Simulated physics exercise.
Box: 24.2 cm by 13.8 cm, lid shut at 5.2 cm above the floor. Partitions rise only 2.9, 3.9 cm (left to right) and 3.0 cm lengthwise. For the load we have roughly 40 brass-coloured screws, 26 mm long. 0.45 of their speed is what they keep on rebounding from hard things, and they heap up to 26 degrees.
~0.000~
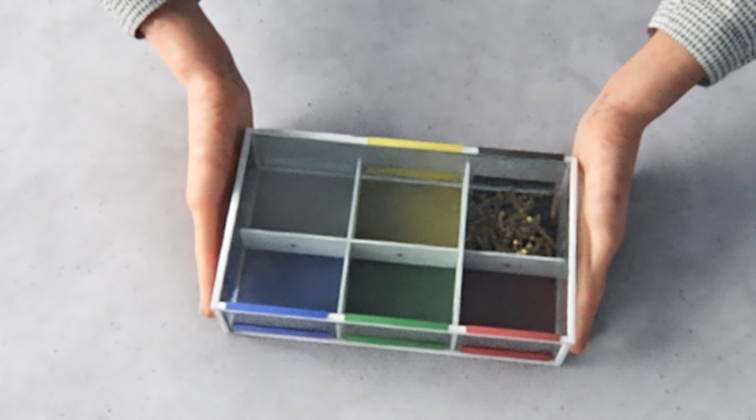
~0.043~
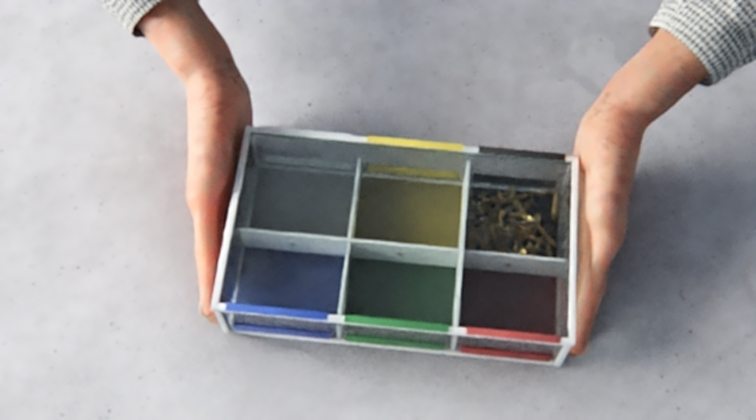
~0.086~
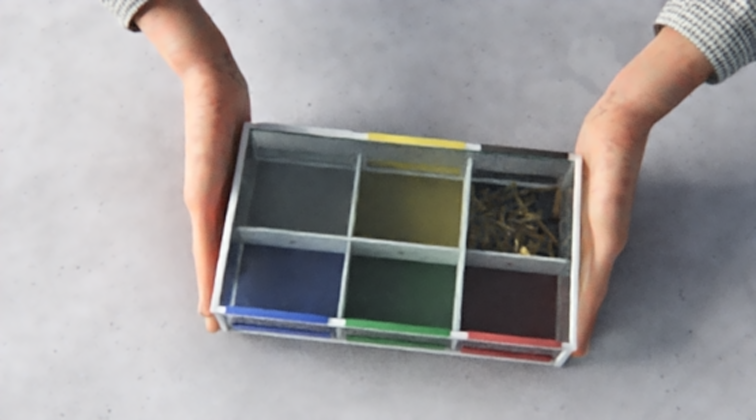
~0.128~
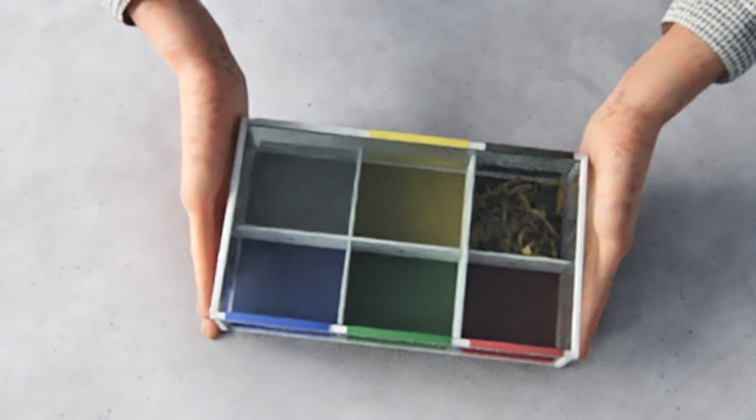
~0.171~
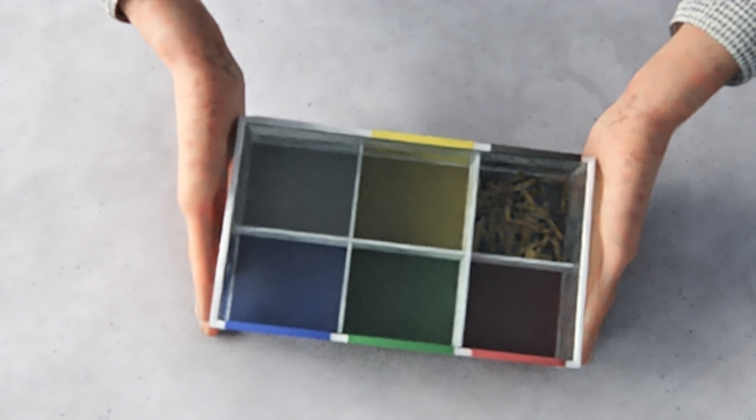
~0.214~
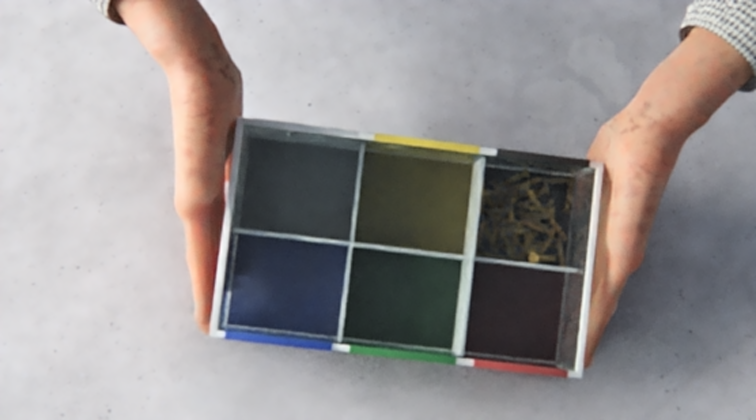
The clip shows two hands holding a clear-lidded box with six colour-edged compartments, then tilting it steadily toward its front right corner, while small brass-coloured metal pieces shift slightly but remain in the black-marked back right compartment.
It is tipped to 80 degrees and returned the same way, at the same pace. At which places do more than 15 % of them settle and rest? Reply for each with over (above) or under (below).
Red compartment - over, blue compartment - under, green compartment - under, yellow compartment - under, white compartment - under, black compartment - over.
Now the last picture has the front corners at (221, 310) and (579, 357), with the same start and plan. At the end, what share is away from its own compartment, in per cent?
Then about 20 per cent.
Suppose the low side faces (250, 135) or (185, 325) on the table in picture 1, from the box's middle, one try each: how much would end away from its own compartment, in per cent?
Approximately 5 percent, then 15 percent.
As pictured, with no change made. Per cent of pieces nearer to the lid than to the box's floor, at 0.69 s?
Close to 20 in a hundred.
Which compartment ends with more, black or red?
Black compartment.
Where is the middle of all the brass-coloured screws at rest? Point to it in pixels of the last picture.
About (531, 261).
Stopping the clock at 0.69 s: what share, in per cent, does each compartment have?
It splits as red 10, blue 0, green 0, yellow 0, white 0 and black 90 percent.
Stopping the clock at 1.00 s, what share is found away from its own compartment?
Estimate: Roughly 35 in a hundred.
After 0.69 s, tilt 78 degrees; red 10 %, black 90 %.
After 1.00 s, tilt 32 degrees; red 35 %, black 65 %.
After 1.42 s, tilt 0 degrees; red 35 %, black 65 %.
At rest (1.7 s), red 35 %, blue 0 %, green 0 %, yellow 0 %, white 0 %, black 65 %.
